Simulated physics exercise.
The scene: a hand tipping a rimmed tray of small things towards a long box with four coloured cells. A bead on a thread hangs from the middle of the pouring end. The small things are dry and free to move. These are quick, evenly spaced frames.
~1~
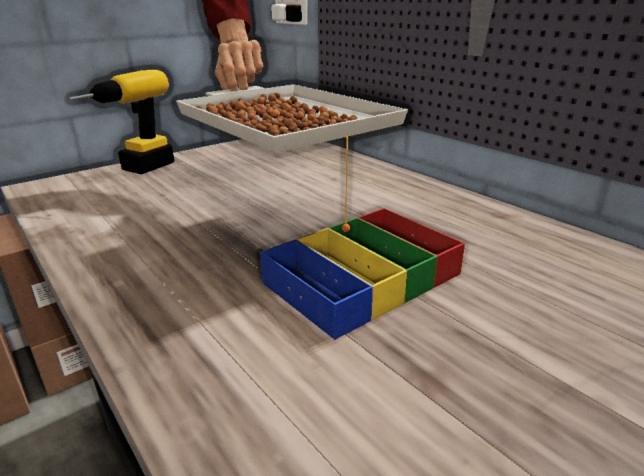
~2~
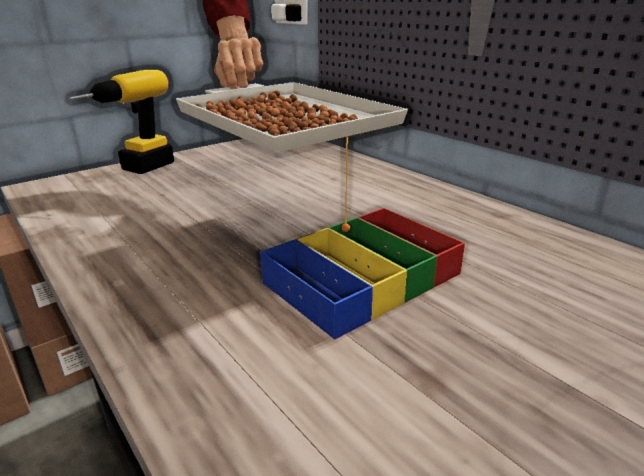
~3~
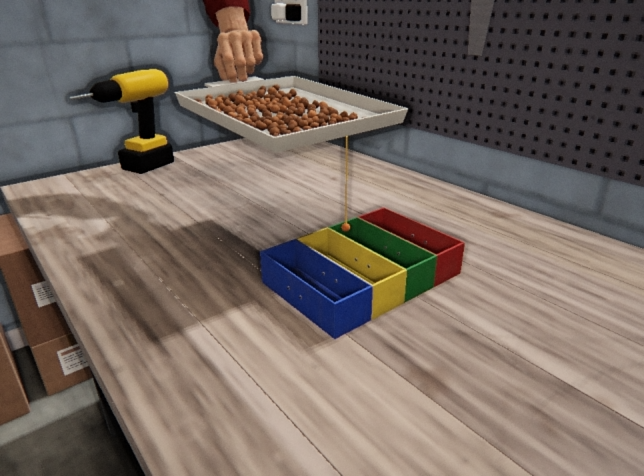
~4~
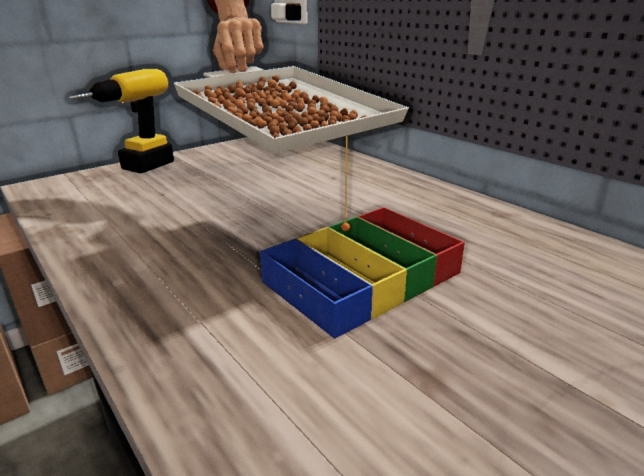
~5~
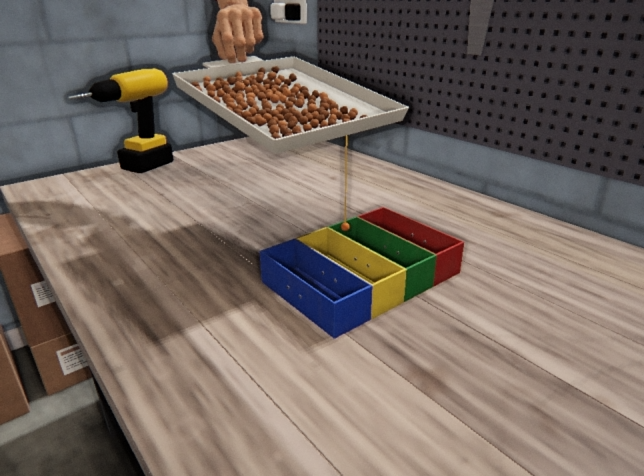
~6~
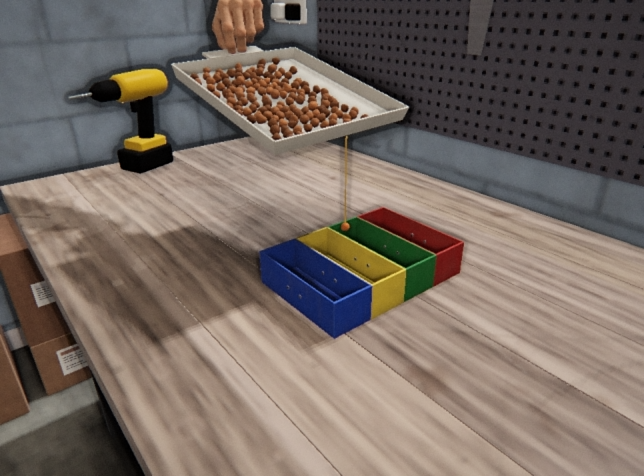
A hand slowly raises the back of a tray of hazelnuts above four coloured cells.
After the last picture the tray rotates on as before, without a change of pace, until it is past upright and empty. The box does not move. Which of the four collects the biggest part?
It favours the blue compartment.
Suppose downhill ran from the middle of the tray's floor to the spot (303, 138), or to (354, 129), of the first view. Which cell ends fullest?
In turn: The blue one; that red cell.
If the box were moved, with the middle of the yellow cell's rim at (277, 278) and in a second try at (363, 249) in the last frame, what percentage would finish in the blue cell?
First some 0, then 40 per cent.
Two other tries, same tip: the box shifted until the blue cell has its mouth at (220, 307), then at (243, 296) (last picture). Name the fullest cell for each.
At the first place that green cell, at the second the green one.
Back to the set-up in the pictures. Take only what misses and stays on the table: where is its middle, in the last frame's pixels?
Close to (296, 359).
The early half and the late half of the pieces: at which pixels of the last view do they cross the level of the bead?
Around (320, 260) and then (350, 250).
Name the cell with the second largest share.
It is the yellow one.
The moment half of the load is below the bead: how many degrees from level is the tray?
Around 100° of tilt.
Just after the last frame, tray tipped steeply; every one on the tray.
A moment on, tray tipped right over; roughly two thirds on the tray; about a tenth in the blue cell; just a few in the yellow cell; roughly a third falling or outside the box.
Further on, tray tipped past a quarter turn; roughly a third in the blue cell; roughly a quarter in the yellow cell; about a tenth in the green cell; just a few in the red cell; roughly a quarter falling or outside the box.
When it is over, tray tipped past a quarter turn; roughly a third in the blue cell; roughly a quarter in the yellow cell; about a tenth in the green cell; just a few in the red cell; roughly a quarter outside the box.
